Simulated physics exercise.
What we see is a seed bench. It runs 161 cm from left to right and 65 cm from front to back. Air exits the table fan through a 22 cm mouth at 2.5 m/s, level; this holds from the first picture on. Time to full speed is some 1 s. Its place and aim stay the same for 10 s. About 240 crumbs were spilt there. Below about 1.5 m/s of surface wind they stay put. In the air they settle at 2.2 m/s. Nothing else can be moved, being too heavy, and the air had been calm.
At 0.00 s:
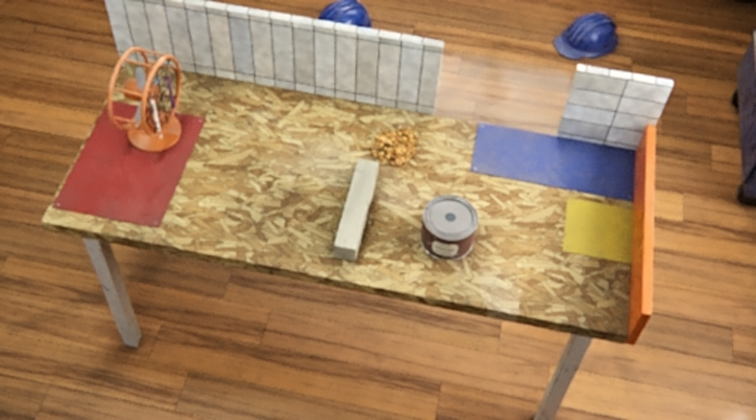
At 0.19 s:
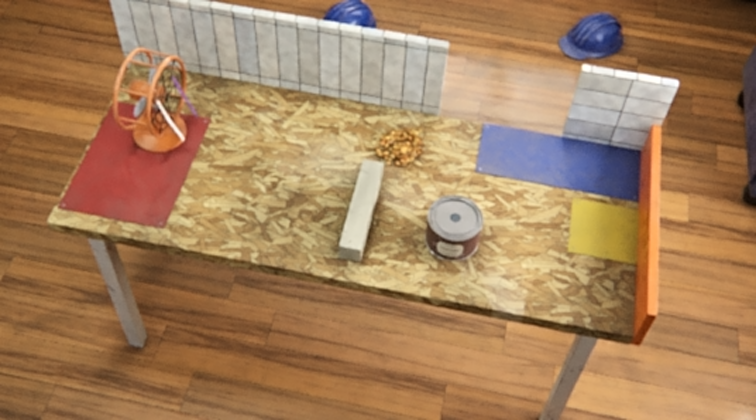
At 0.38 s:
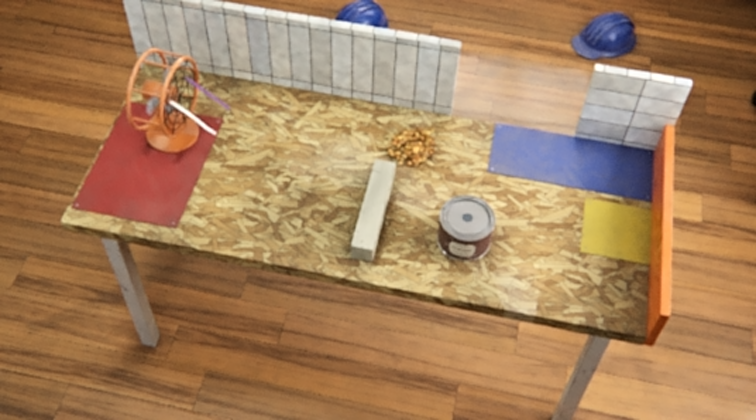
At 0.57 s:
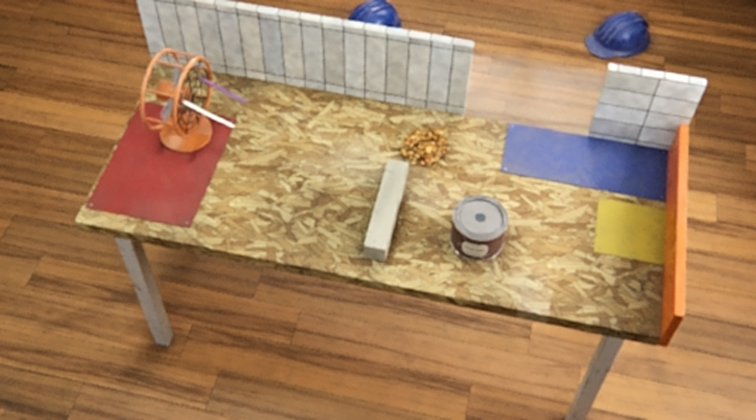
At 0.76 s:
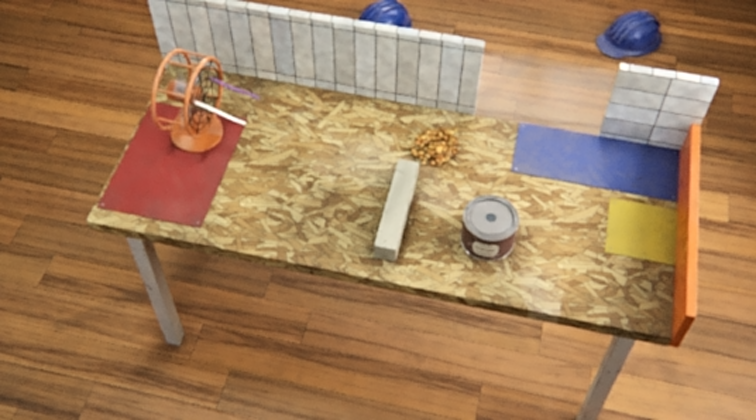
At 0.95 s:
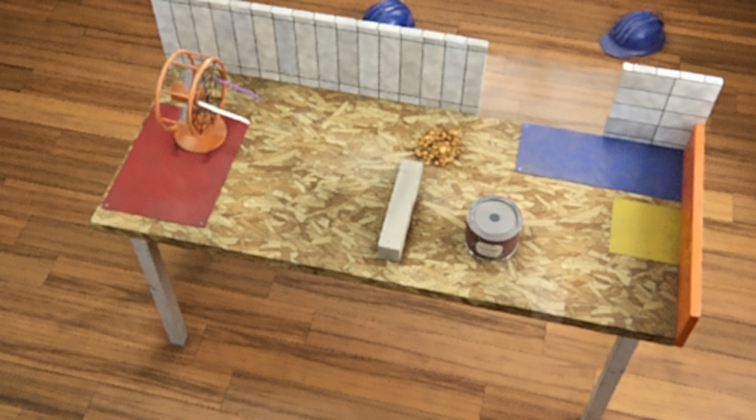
On a wooden workbench, an orange table fan stood on a red mat at the left, near a pile of crumbs, a plank and a tin, and nothing on the bench visibly shifted except the fan's streamers.
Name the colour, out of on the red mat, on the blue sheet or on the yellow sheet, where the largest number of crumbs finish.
The largest number finish at the blue one.
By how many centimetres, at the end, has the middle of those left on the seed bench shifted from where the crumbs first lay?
Around 15 cm, I reckon.
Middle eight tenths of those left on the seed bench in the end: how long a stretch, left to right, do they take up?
40 cm, give or take.
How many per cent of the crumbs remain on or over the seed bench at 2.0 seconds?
Close to 100 in a hundred remain at that time.
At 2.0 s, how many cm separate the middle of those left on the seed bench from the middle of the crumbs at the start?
The centre sits some 5 cm from where it began.
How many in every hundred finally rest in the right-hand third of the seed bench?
Share at the end: Close to 50 %.
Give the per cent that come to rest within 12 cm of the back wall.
Share: Approx. 60 %.
After 2.0 s the count stands so, 0 % are on the red mat, 8 % on the blue sheet and 0 % on the yellow sheet; the middle of those still in play is near (457, 141).
After 3.2 s the count stands so, 0 % are on the red mat, 19 % on the blue sheet and 0 % on the yellow sheet; the middle of those still in play is near (472, 142).
After 5.5 s the count stands so, 0 % are on the red mat, 28 % on the blue sheet and 0 % on the yellow sheet; the middle of those still in play is near (479, 141).
After 10.0 s, at the end, 0 % are on the red mat, 36 % on the blue sheet and 0 % on the yellow sheet; the middle of those still in play is near (488, 142).
